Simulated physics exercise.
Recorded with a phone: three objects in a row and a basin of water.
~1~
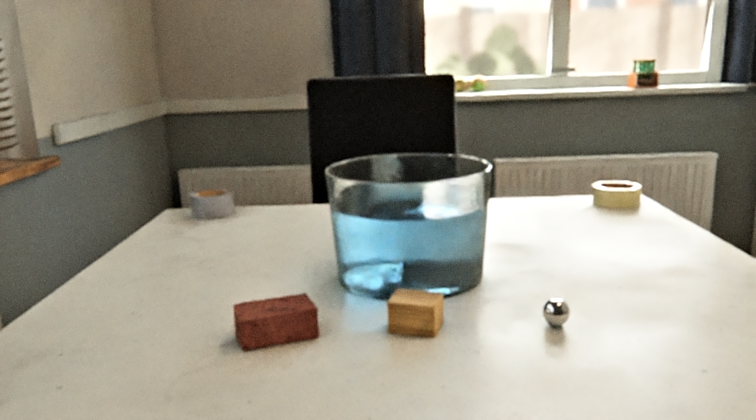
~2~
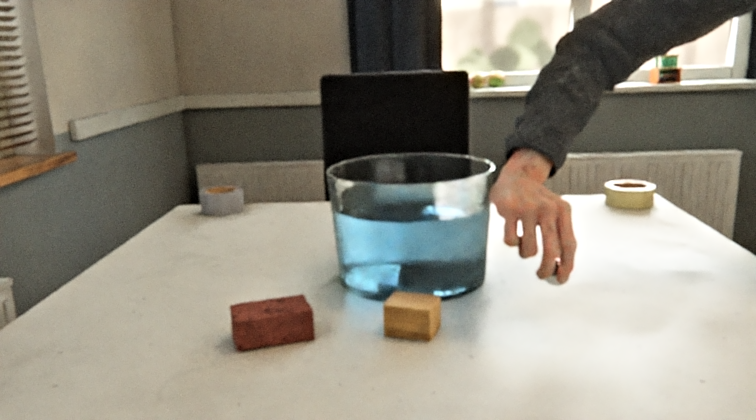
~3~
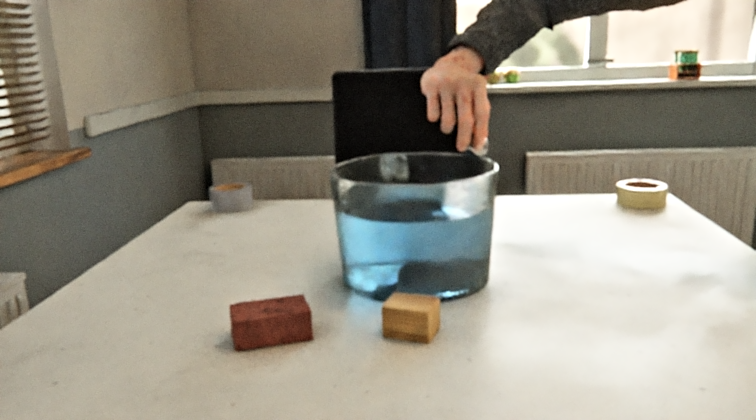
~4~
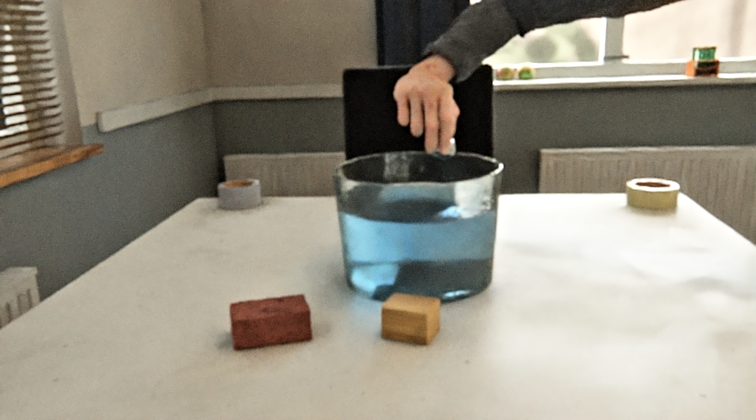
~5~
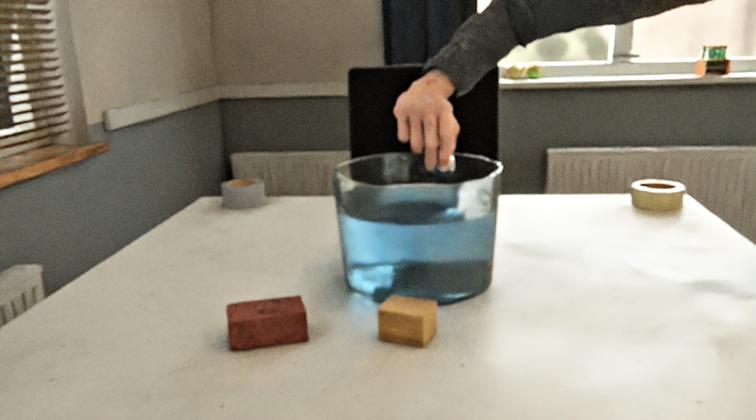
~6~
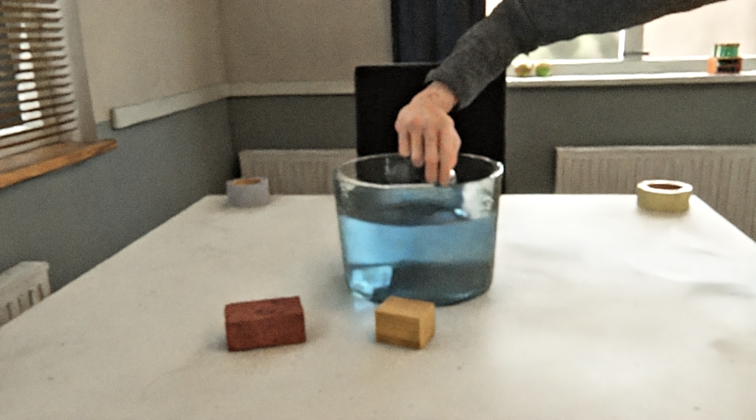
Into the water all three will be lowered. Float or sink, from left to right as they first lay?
Under; afloat; under.
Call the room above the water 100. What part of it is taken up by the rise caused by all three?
I'd say around 14 in a hundred.
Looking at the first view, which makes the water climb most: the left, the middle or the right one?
I say the left object.
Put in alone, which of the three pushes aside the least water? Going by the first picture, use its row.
I'd pick the rightmost of the three.
Soon after, the steel ball goes to the bottom.
Later, the wooden block floats.
In the end, the piece of brick goes to the bottom; afloat, wooden block.
